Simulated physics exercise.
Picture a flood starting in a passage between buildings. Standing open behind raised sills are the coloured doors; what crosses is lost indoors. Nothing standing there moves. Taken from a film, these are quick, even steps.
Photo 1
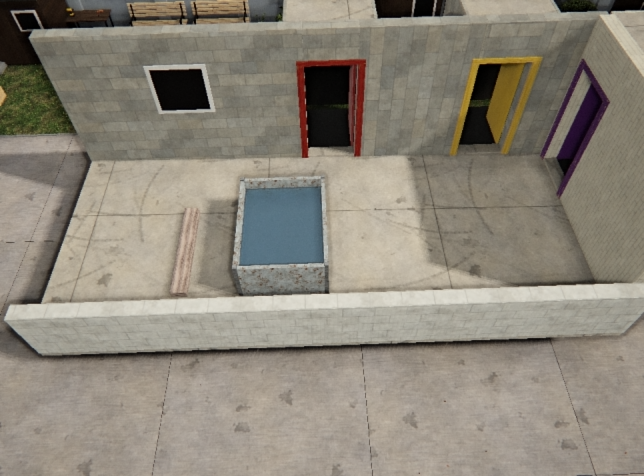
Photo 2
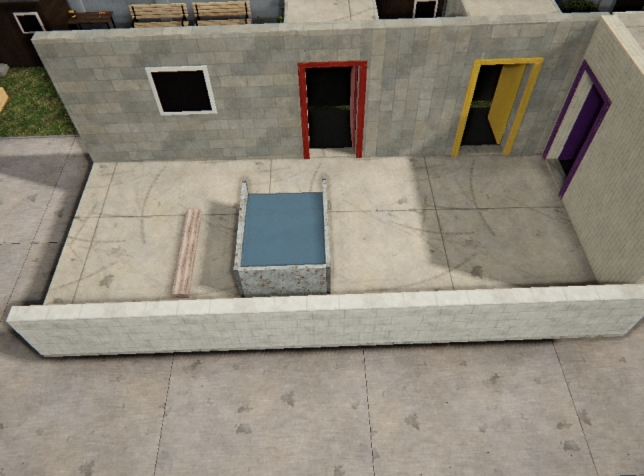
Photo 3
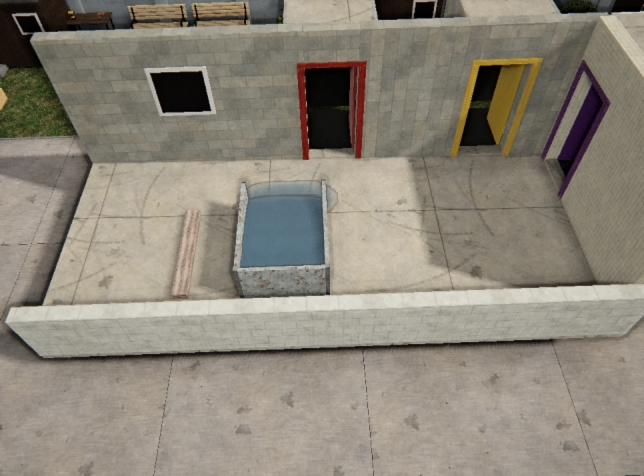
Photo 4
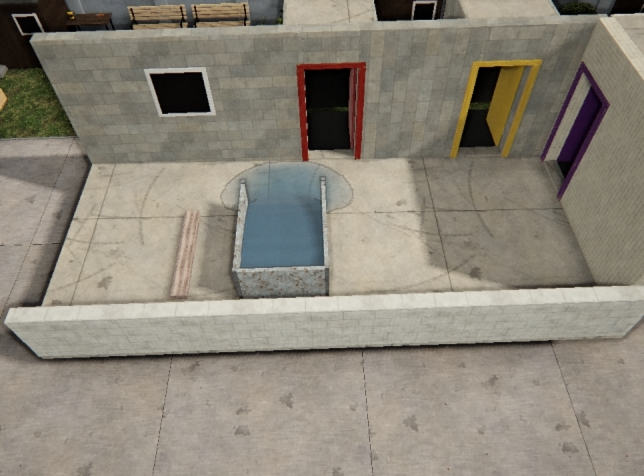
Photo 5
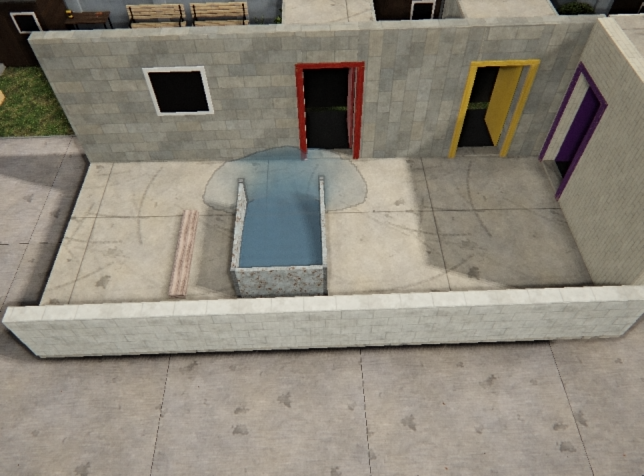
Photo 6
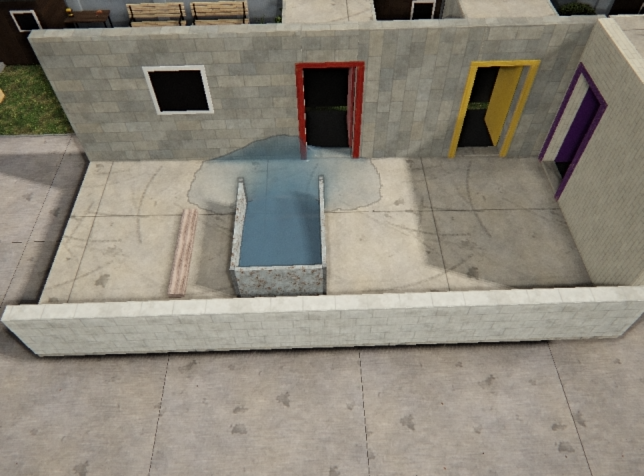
Water poured out of a stone tank after its far side opened, spreading across the pale floor in a widening puddle toward the back wall, near the red door, while the coloured doors stood open.
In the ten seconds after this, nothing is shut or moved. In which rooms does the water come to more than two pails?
Taking them in turn, the yellow door keeps to two pails or fewer, the purple door goes beyond two pails, the red door goes beyond two pails.
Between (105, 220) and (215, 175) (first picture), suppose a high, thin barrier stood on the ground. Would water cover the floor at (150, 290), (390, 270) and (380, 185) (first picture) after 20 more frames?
Listed order: Spared, spared, swamped.
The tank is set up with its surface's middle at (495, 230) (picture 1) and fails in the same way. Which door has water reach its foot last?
That would be the red door, I think.
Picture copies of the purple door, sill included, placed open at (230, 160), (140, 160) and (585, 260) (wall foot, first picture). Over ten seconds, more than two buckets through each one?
They turn out over, short and short.
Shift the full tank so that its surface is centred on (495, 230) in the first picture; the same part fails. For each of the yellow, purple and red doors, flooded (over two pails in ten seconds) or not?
Yellow tops the limit, purple tops the limit and red misses the limit.
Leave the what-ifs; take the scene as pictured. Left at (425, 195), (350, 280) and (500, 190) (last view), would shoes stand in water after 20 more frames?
Same order as asked: Drenched; dry as before; drenched.
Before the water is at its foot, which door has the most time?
Looking at the pictures, the answer is the purple door.
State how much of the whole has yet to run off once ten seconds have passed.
My estimate is some 46 percent.
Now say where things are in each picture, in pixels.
The tank at (282, 223) is whole and still, in the first frame.
The front is at (328, 208), out from the gap on the tank's far side, in the second frame.
The front is at (330, 191), out from the gap on the tank's far side, in the third frame.
Water pours out on the tank's far side and has run to (322, 168), in the fourth frame.
The front is at (344, 160), out from the gap on the tank's far side, in the fifth frame.
Water pours out on the tank's far side and has run to (365, 159), in the sixth frame.
A moment on, water covers 15 % of the floor; the yellow door not reached, the purple door not reached, the red door far over two buckets in.
Next, water covers 30 % of the floor; the yellow door wet at the sill, nothing in, the purple door not reached, the red door far over two buckets in.
Then, water covers 55 % of the floor; the yellow door wet at the sill, nothing in, the purple door over two buckets in, the red door far over two buckets in.
Later, water covers 60 % of the floor; the yellow door wet at the sill, nothing in, the purple door far over two buckets in, the red door far over two buckets in.
In the end, water covers 70 % of the floor; the yellow door wet at the sill, nothing in, the purple door far over two buckets in, the red door far over two buckets in.
